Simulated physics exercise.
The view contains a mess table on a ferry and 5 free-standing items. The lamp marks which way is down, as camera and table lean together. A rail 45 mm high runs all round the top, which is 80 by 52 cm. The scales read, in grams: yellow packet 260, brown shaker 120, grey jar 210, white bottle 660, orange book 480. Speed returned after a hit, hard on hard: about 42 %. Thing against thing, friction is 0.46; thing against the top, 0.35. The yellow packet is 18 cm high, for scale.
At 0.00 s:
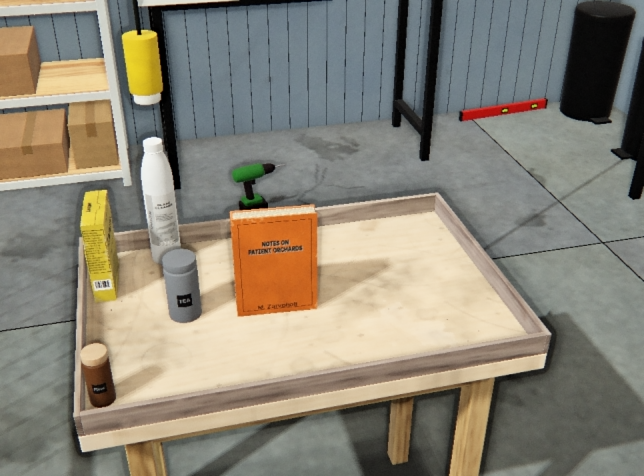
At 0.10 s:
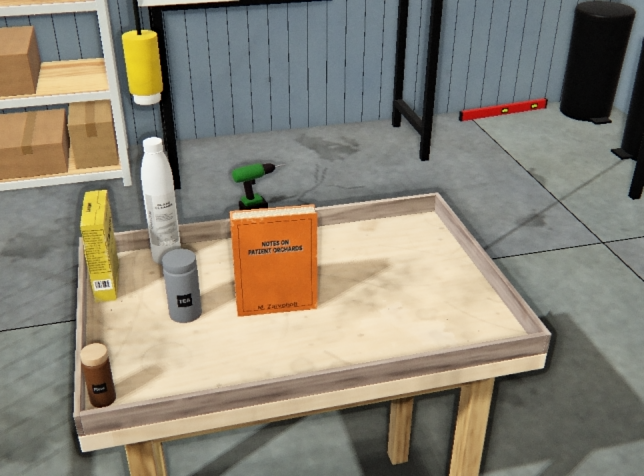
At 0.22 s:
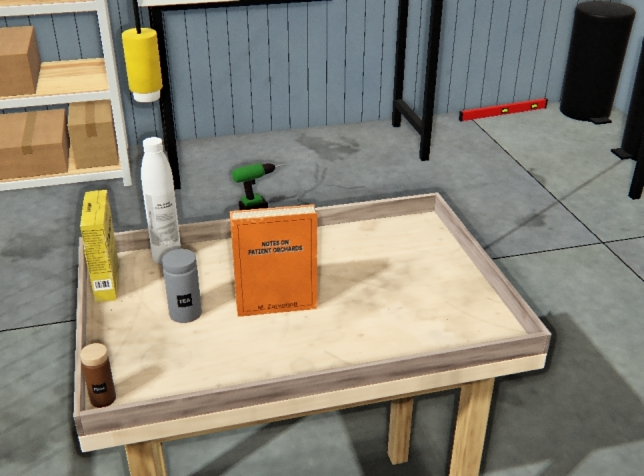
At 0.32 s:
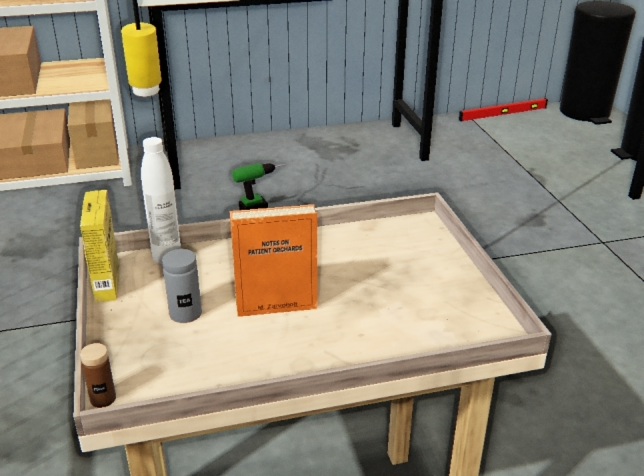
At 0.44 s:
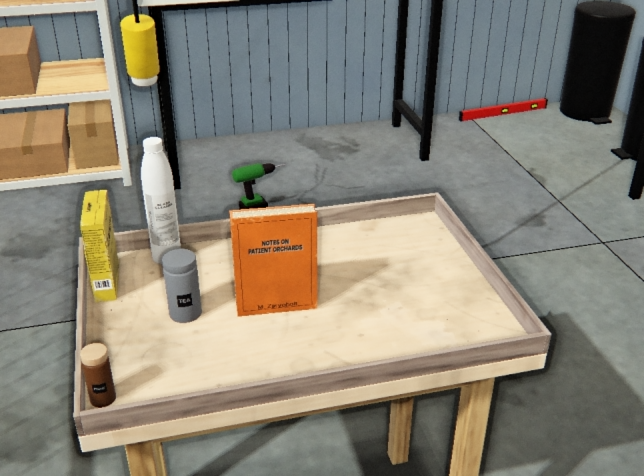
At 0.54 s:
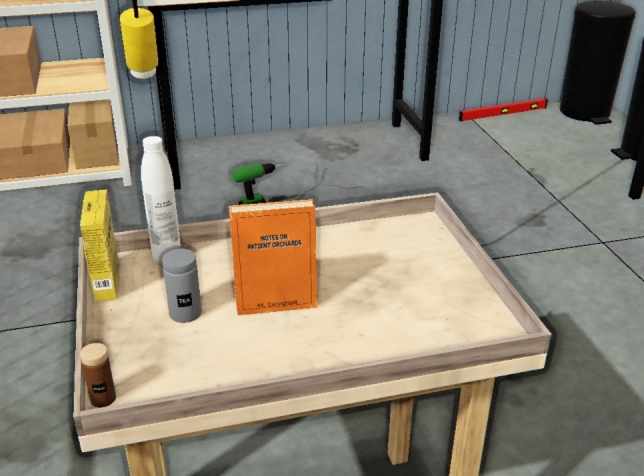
Orange book tilting slightly backward on a rimmed wooden table, while the packet, bottle, jar and small brown shaker beside it stay put.
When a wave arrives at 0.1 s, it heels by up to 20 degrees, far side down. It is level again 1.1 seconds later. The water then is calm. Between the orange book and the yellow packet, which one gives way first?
Of the two named, the former.
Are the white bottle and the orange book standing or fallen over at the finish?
Well, the white bottle tumbles down, and the orange book tumbles down.
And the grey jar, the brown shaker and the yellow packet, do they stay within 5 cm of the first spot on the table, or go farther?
First, the grey jar stays in its position; second, the brown shaker stays in its position; third, the yellow packet stays in its position.
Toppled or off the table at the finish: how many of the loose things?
Count: 2.
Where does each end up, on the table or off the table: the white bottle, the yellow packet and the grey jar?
White bottle: Goes out of bounds; yellow packet: Stays in bounds; grey jar: Stays in bounds.
Around 0.84 s, floor tilted 15°, far side down; white bottle now off the table; orange book on its side near (268, 253).
Around 1.04 s, floor tilted 4°, far side down; orange book on its side near (277, 255).
Around 1.24 s, boat level; orange book on its side near (277, 257).
Around 1.54 s, orange book resting near (277, 257); yellow packet resting near (101, 245).
Finally (1.7 s), off the table, white bottle; on their side or leaning hard on the table, orange book; the other 3 still in place (within 5 cm). Final places as that camera would see them, orange book near (277, 257), yellow packet near (101, 245). Orange book went at 0.70 s; yellow packet was never lost.
